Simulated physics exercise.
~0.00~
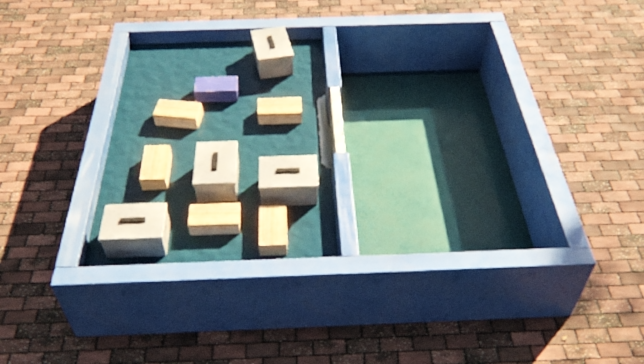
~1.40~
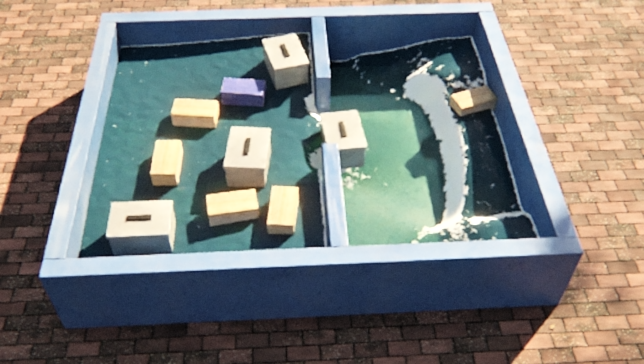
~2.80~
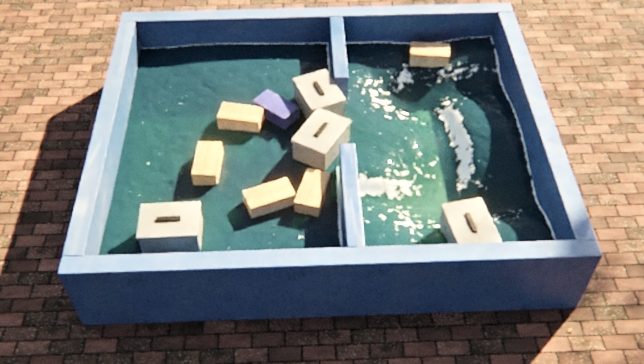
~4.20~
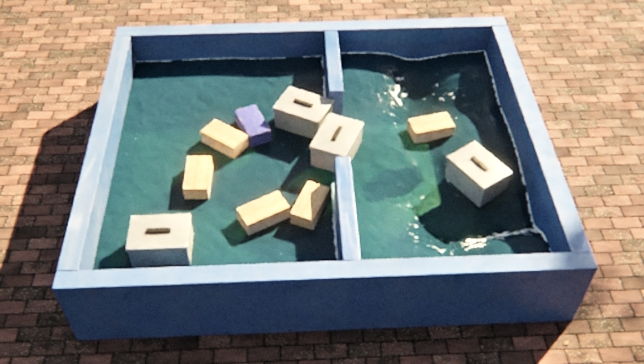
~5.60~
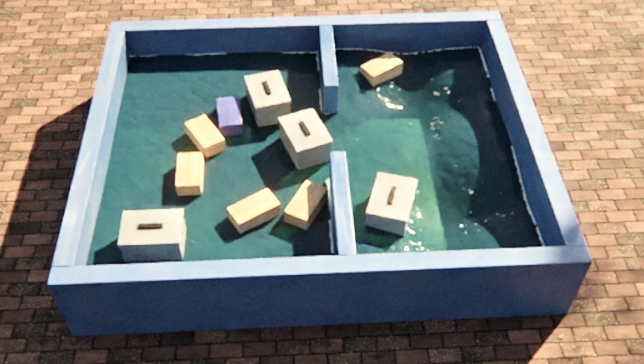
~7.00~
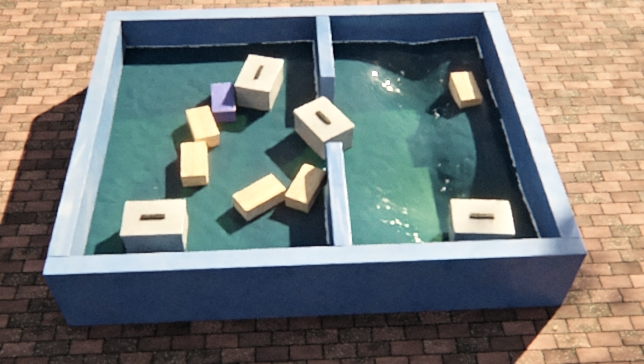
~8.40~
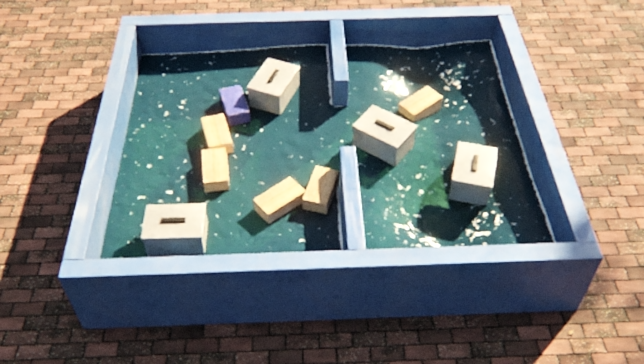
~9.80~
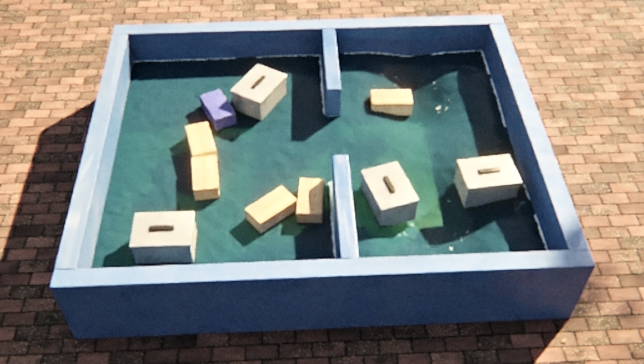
In a blue-walled tank on brick paving, water surged through a gap in the divider, carrying a yellow block and a pale slotted box to the right side; later another box drifted through, while the blue block stayed floating on the left.
